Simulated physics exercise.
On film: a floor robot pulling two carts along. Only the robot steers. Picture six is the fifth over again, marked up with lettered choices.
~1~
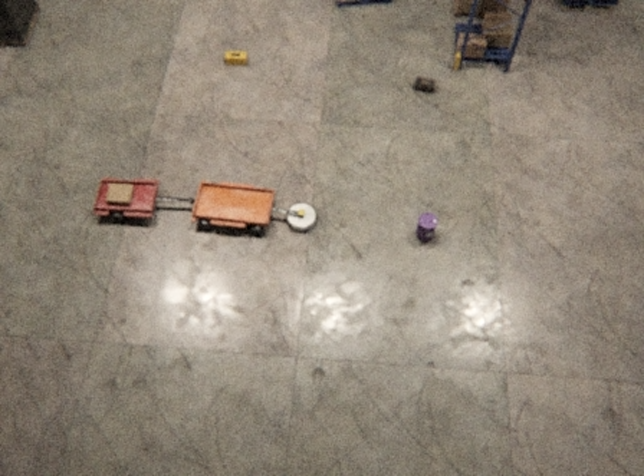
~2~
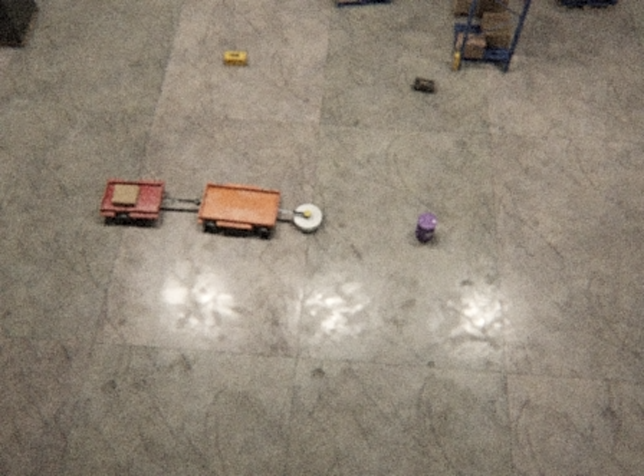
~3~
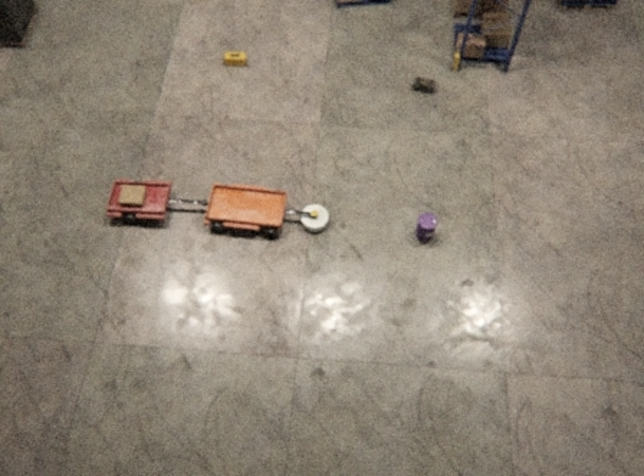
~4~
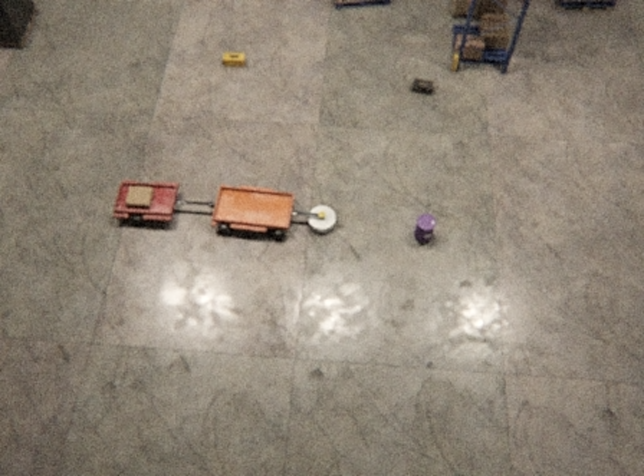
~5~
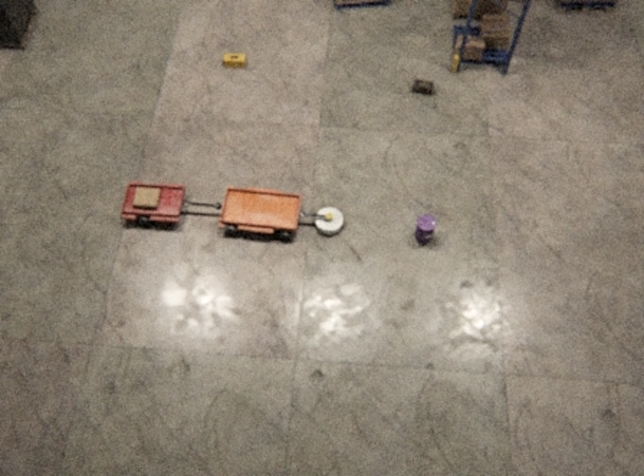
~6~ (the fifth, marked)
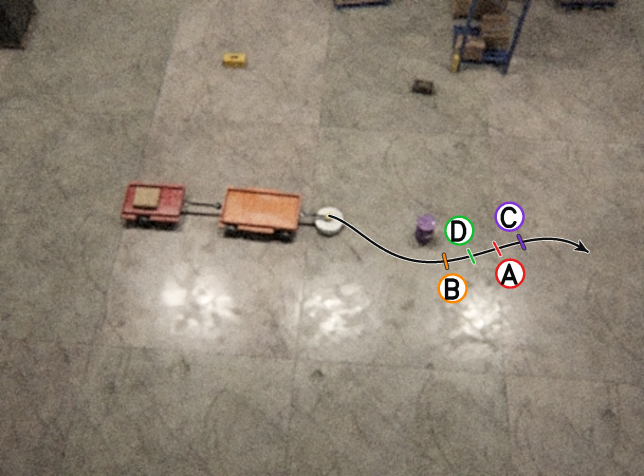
The footage shows a small round white robot pulling an orange cart and a red cart in a line slowly to the right across a grey floor, while a purple keg ahead of them stays still.
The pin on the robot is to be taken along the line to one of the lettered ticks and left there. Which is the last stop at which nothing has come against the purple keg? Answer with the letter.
Up to mark B.
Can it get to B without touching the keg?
Yes.
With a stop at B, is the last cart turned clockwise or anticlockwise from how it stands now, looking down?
For that mark, clockwise.
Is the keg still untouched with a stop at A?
For that mark, no.
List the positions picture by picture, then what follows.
Robot (302, 216); orange cart (234, 204); red cart (127, 196), in the first frame.
Robot (308, 217); orange cart (240, 205); red cart (133, 198); purple keg (424, 234), in the second frame.
Robot (315, 217); orange cart (247, 206); red cart (139, 198); purple keg (424, 234), in the third frame.
Robot (322, 218); orange cart (254, 208); red cart (146, 199); purple keg (423, 235), in the fourth frame.
Robot (329, 220); orange cart (261, 209); red cart (153, 201); purple keg (424, 236), in the fifth frame.
On the copy, A at (497, 249); B at (446, 261); C at (521, 242); D at (471, 256); the route from (329, 216) via (458, 259) to (588, 252).
On B. First, robot (366, 242), last cart (194, 204).
Then, robot (405, 263), last cart (236, 208).
Finally, robot (444, 265), last cart (269, 215); nothing has been touched.
By contrast, A is too far, the keg has been hit; C is too far, the keg has been hit; D is too far, the keg has been hit.
